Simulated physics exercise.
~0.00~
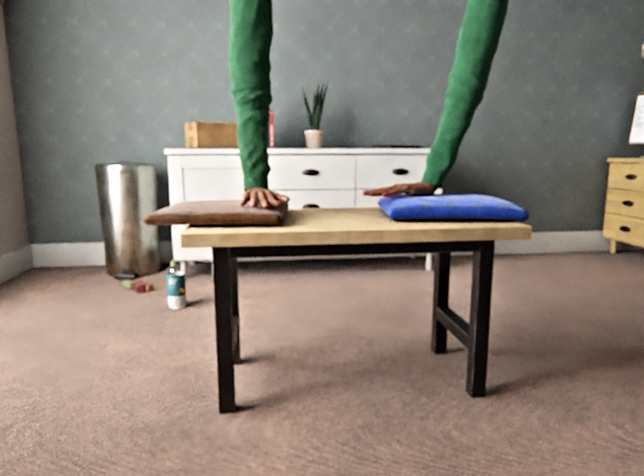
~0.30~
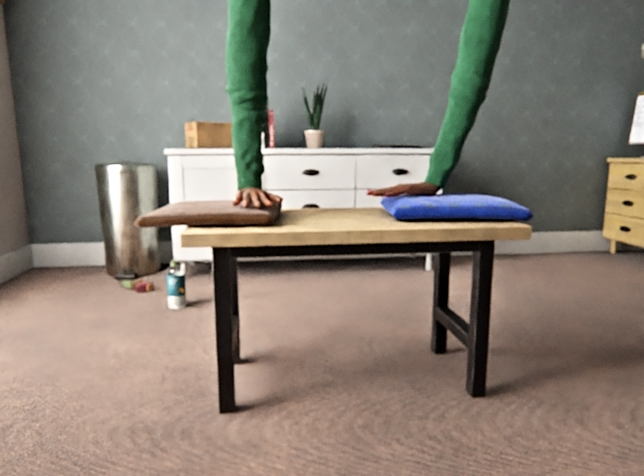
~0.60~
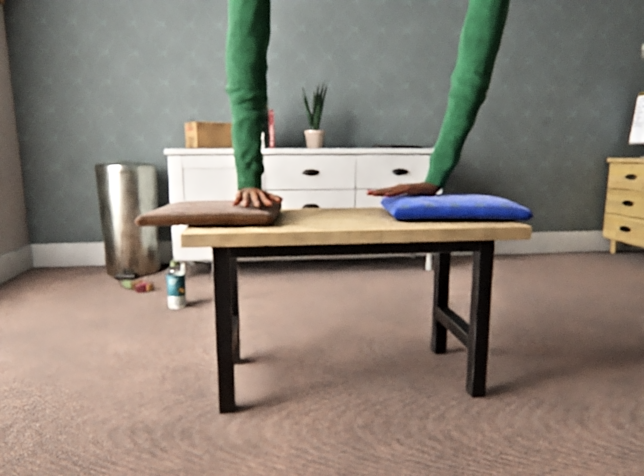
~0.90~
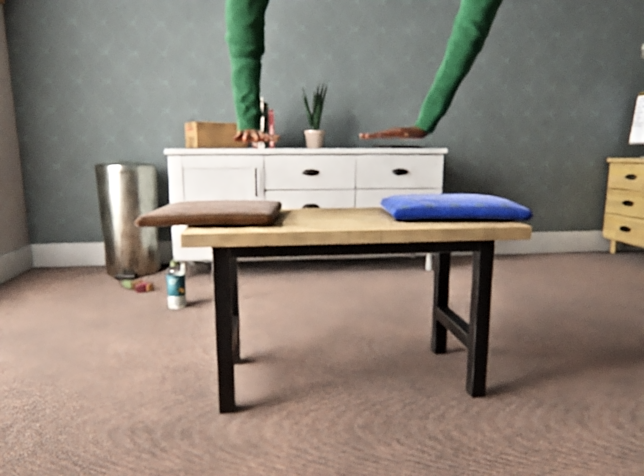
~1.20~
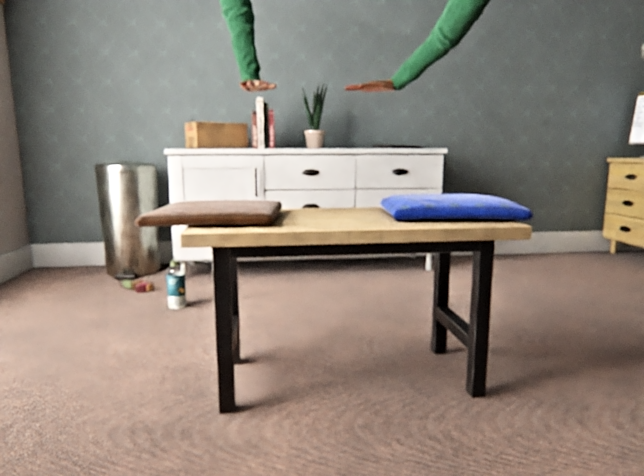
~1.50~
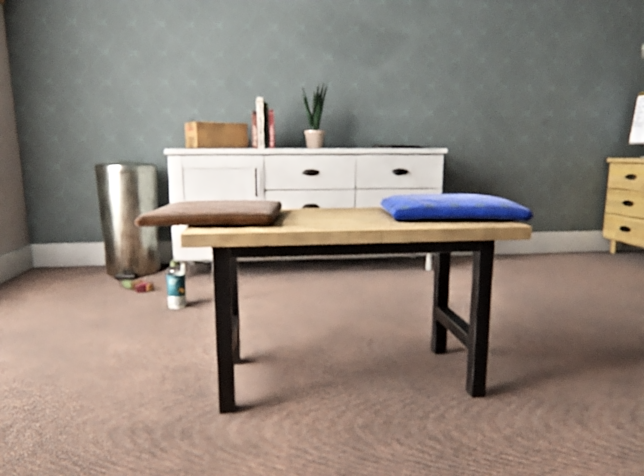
In a carpeted room with grey walls, a still, level view faces a short wooden table with black legs. A brown seat pad sticks out over its left end and a blue one lies at the right end, while a metal bin, a white chest of drawers and a potted plant stand behind. Two green-sleeved arms reach down from above, a hand on each pad, and the pads shift slightly outward. The hands then lift off, rise and leave the view. Both pads stay at rest on the table, and neither falls.
